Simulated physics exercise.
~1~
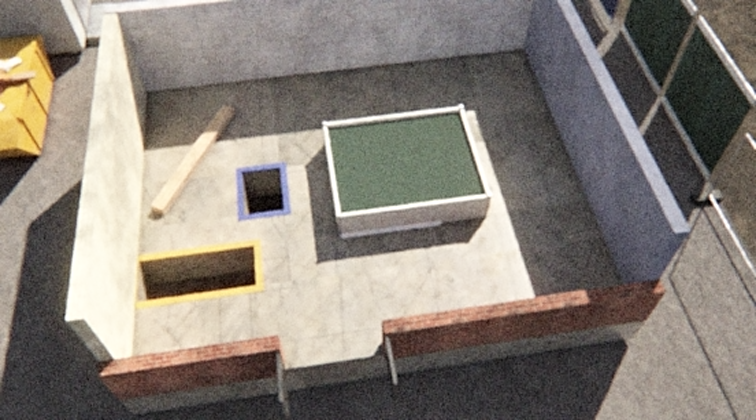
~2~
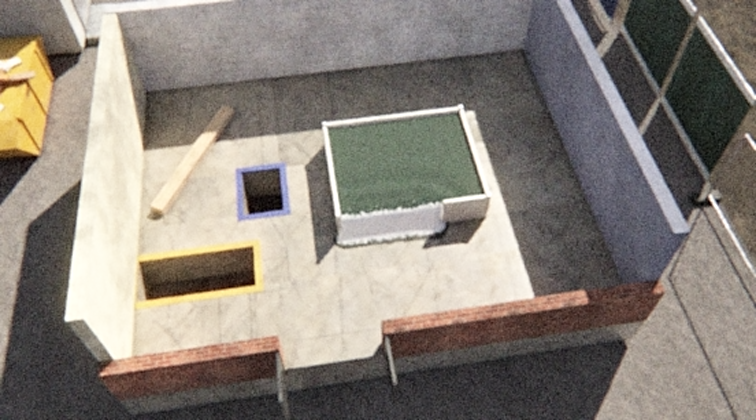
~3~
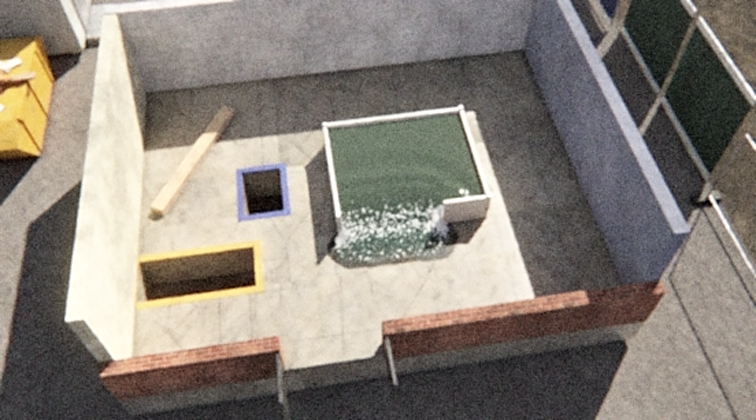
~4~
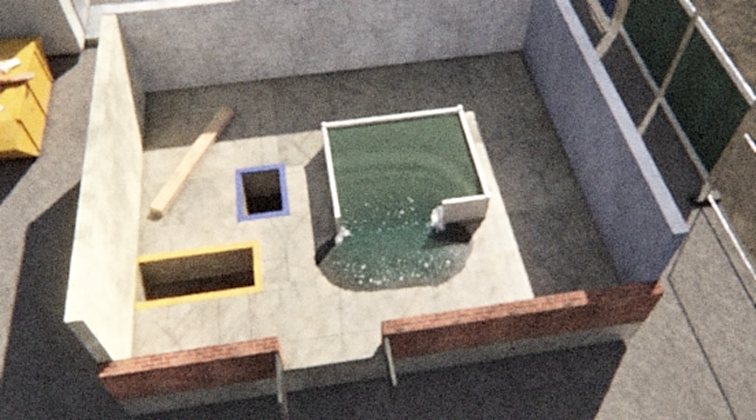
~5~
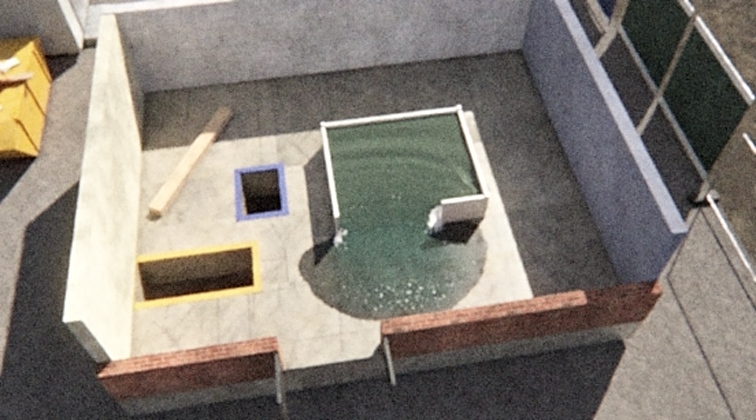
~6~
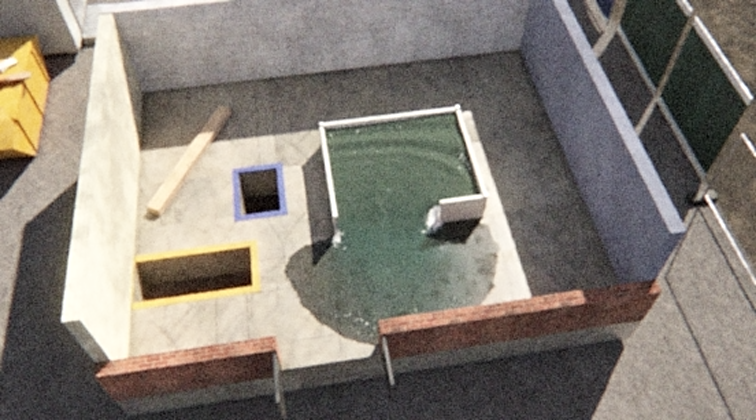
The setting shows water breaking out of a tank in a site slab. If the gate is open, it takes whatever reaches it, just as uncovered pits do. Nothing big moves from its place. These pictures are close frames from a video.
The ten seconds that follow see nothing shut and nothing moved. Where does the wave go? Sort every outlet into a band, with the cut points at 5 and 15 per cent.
Final shares: The gate over 15 %; the yellow pit 5 to 15 %; the blue pit under 5 %.
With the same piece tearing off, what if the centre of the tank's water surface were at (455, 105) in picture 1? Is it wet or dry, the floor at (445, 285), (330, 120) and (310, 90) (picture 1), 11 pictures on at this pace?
Going through the three spots, I'd say swamped, high and dry, high and dry.
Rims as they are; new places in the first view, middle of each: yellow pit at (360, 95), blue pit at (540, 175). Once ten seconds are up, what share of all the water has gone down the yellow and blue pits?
Roughly: Yellow pit 0 %, blue pit 14 %.
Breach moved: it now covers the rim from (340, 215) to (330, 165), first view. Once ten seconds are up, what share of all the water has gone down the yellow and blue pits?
Yellow: 35 percent; blue: 25 percent.
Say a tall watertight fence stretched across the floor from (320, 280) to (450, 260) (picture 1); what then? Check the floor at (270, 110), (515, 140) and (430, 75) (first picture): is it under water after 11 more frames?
In the order you listed them: Unsoaked, unsoaked, unsoaked.
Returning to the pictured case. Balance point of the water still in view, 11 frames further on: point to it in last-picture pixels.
Roughly (404, 226).
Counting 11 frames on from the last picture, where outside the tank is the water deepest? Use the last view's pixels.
My estimate is about (404, 327).
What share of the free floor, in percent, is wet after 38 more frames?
About 50 %.
A moment on, water covers 15 % of the floor; the gate 2 %, the yellow pit 0 %, the blue pit 0 %.
Next, water covers 20 % of the floor; the gate 8 %, the yellow pit 0 %, the blue pit 0 %.
Then, water covers 35 % of the floor; the gate 18 %, the yellow pit 0 %, the blue pit 0 %.
Later, water covers 50 % of the floor; the gate 28 %, the yellow pit 5 %, the blue pit 0 %.
In the end, water covers 65 % of the floor; the gate 34 %, the yellow pit 12 %, the blue pit 0 %.
